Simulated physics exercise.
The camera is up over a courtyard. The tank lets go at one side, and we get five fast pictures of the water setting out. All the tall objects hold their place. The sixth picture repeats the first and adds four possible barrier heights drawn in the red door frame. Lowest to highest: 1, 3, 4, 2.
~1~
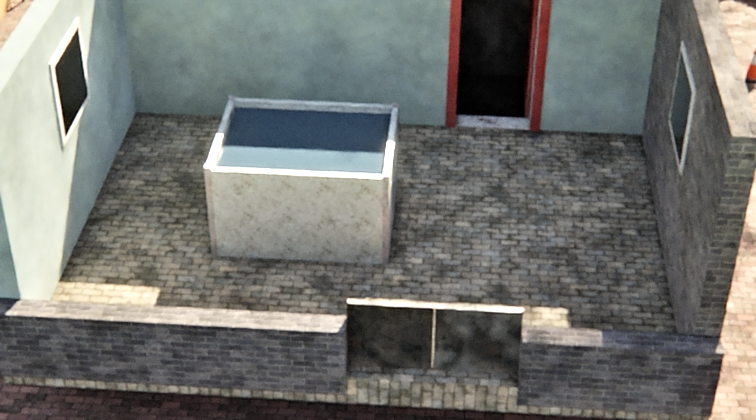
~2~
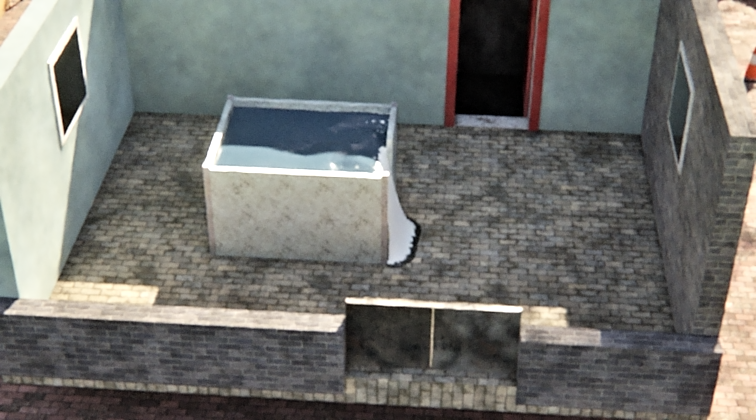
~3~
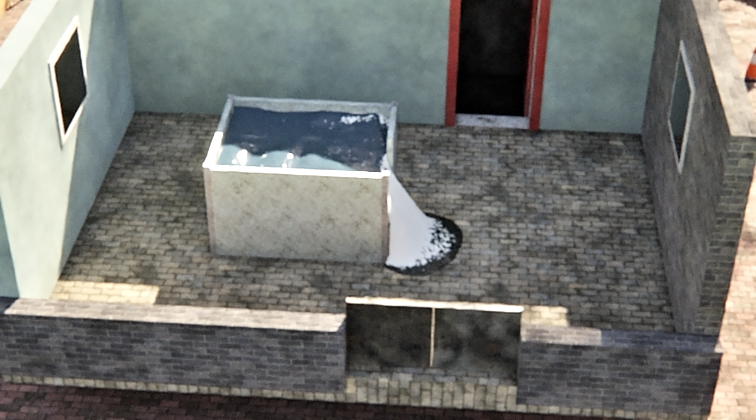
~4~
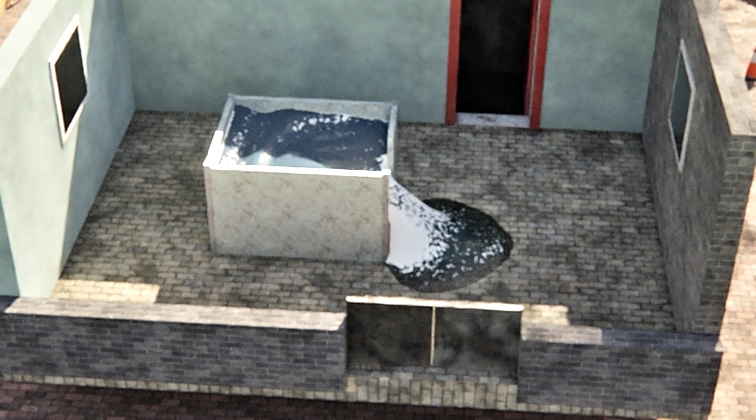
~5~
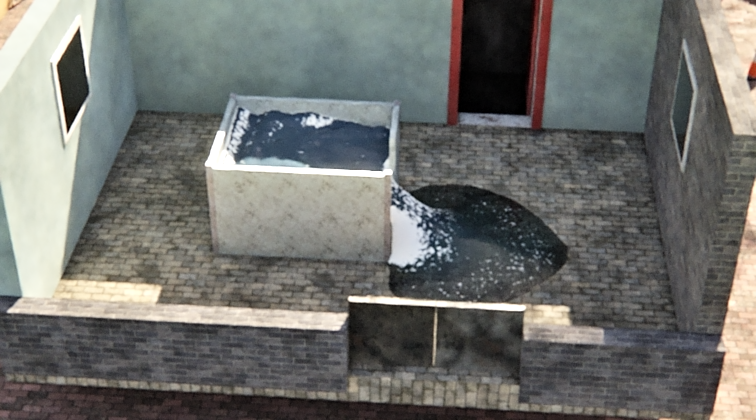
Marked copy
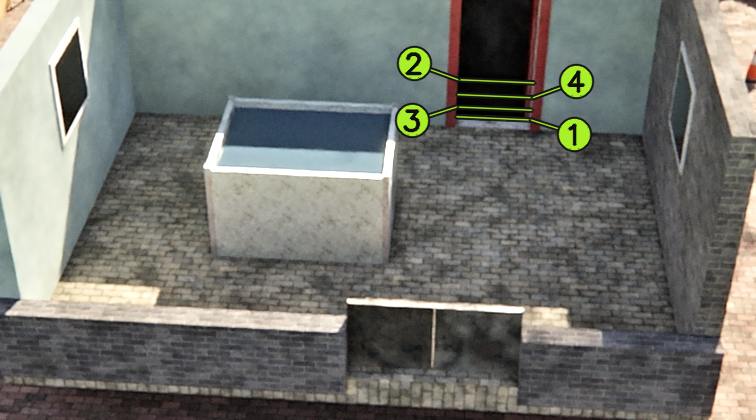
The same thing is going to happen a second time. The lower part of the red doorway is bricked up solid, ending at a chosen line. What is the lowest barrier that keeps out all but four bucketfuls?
1 will do.
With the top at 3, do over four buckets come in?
No.
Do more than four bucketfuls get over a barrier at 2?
No, that is safe.
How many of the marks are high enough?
All four.
On the marked copy, 1 at (493, 118); 2 at (496, 81); 3 at (494, 108); 4 at (495, 96); from the bottom up 1, 3, 4, 2.
With 1, a splash gets over, under a bucket.
With 2, nothing gets over.
With 3, nothing gets over.
With 4, nothing gets over.
